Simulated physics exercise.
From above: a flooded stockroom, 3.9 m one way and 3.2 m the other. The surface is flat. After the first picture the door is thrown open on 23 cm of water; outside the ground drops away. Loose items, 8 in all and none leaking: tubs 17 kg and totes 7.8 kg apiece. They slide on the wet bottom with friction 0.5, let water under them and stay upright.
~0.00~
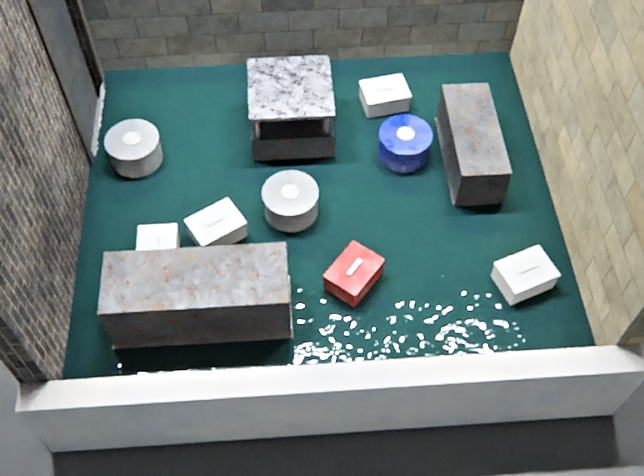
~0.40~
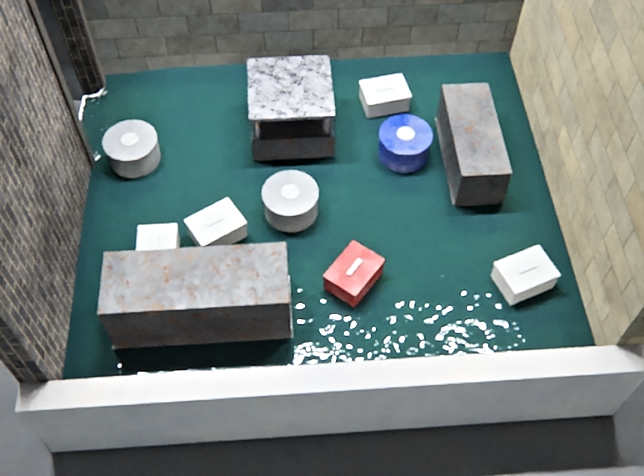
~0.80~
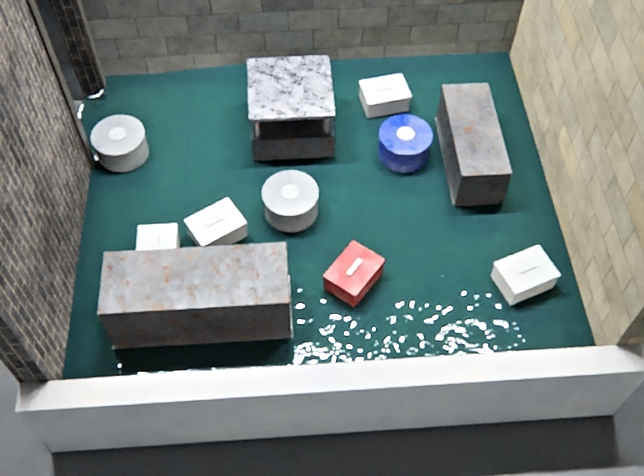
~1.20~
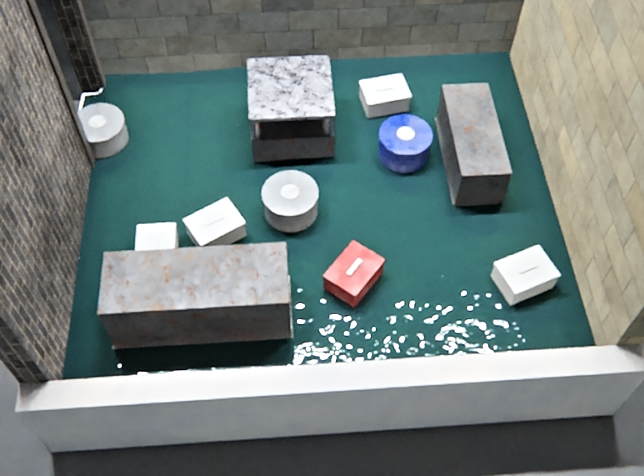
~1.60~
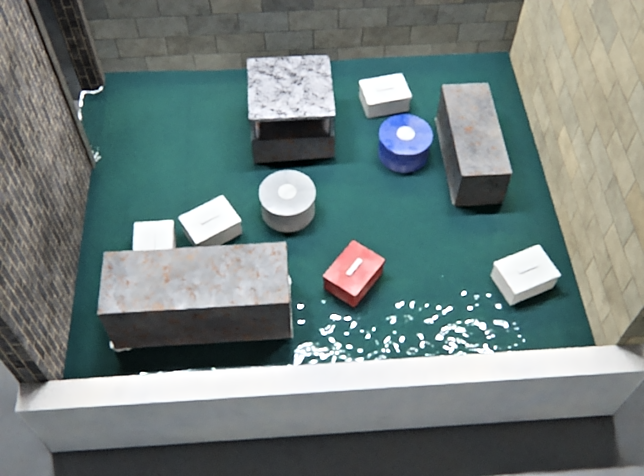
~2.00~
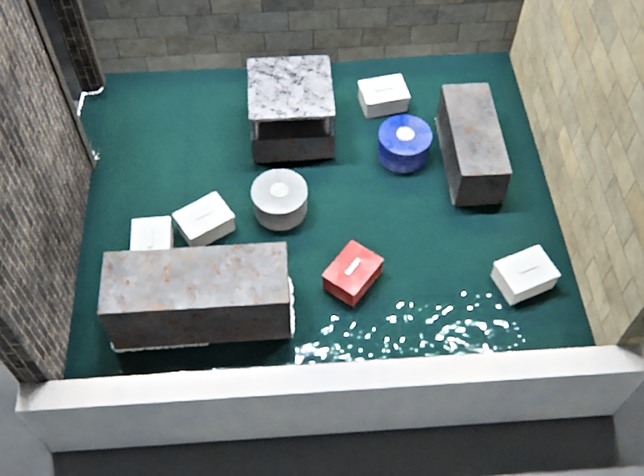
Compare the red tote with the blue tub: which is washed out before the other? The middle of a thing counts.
It is the red one that leaves first.
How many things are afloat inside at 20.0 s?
I count 1.
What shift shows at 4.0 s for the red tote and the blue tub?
Roughly 50 and 20 cm by then.
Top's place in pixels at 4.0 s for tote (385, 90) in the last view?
Near (349, 79).
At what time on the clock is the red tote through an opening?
At about 18.5 s.
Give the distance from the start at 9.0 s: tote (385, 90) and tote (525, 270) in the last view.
In turn: 140 cm, 20 cm.
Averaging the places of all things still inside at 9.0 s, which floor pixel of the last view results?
Around (319, 192).
After 4.0 s the red tote is near (307, 237), 0.5 m from its start, afloat; the blue tub is near (386, 132), 0.2 m from its start, afloat; 1 of 8 are out; 7 afloat.
After 9.0 s the red tote is near (185, 223), 1.4 m from its start, afloat; the blue tub is near (372, 127), 0.3 m from its start, afloat; 4 of 8 are out; 4 afloat.
After 16.0 s the red tote is near (116, 187), 2.1 m from its start, afloat; the blue tub is near (361, 112), 0.5 m from its start, afloat; 5 of 8 are out; 3 afloat.
After 20.0 s the red tote has gone out (at 18.7 s); the blue tub is near (356, 106), 0.6 m from its start, aground; 6 of 8 are out; 1 afloat.
